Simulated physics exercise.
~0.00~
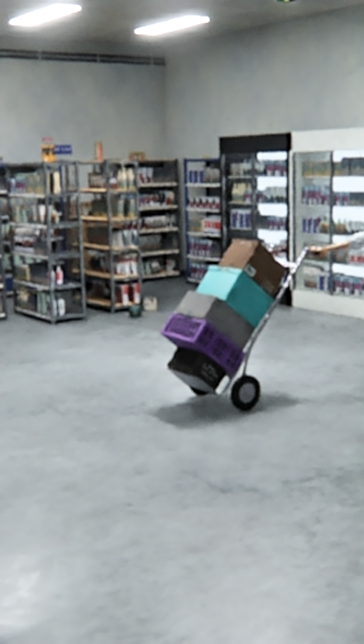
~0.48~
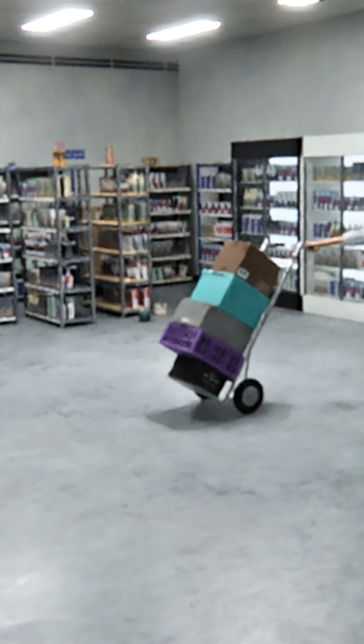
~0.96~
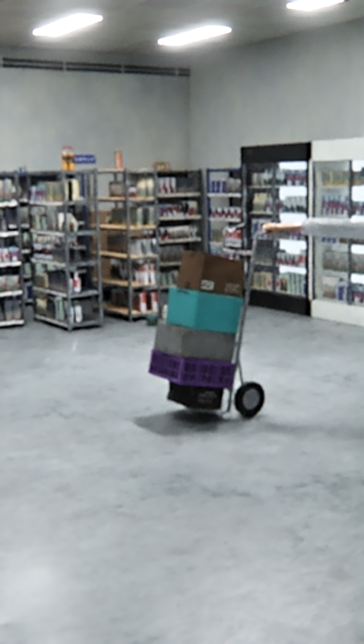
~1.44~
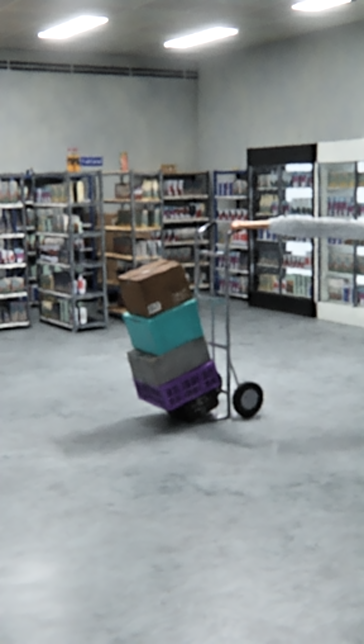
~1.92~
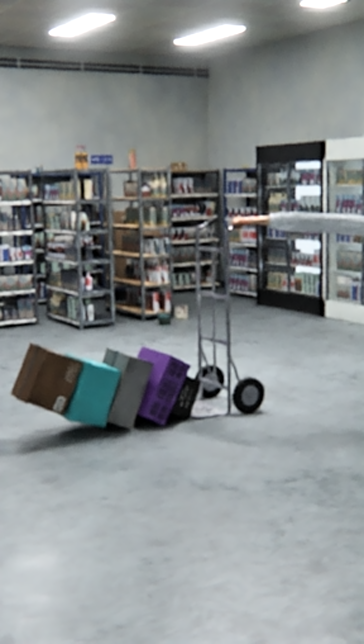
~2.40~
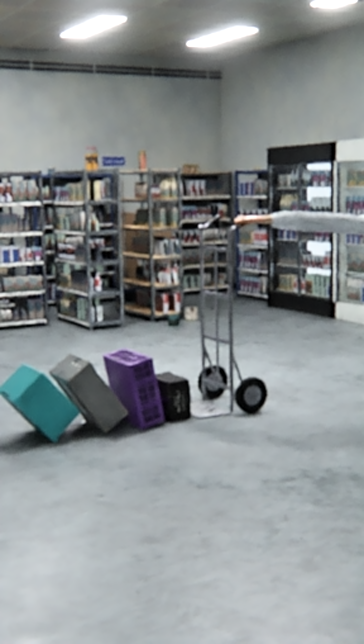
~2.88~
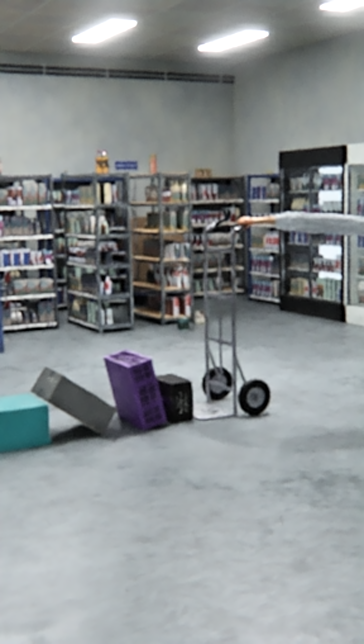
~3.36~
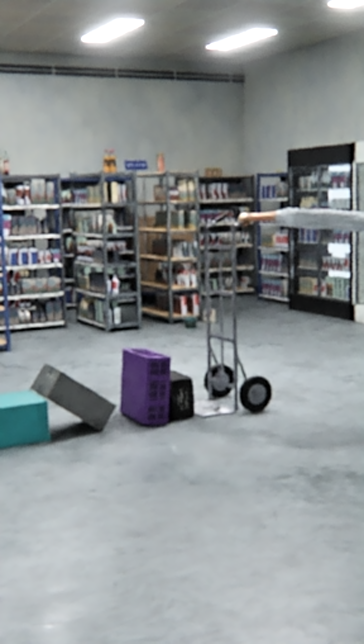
A hand truck stacked with five boxes and crates swings upright under an outstretched arm, and the load topples left onto the floor of a store room; the brown parcel leaves view, while the turquoise, grey, purple and black containers end strewn beside the standing truck.
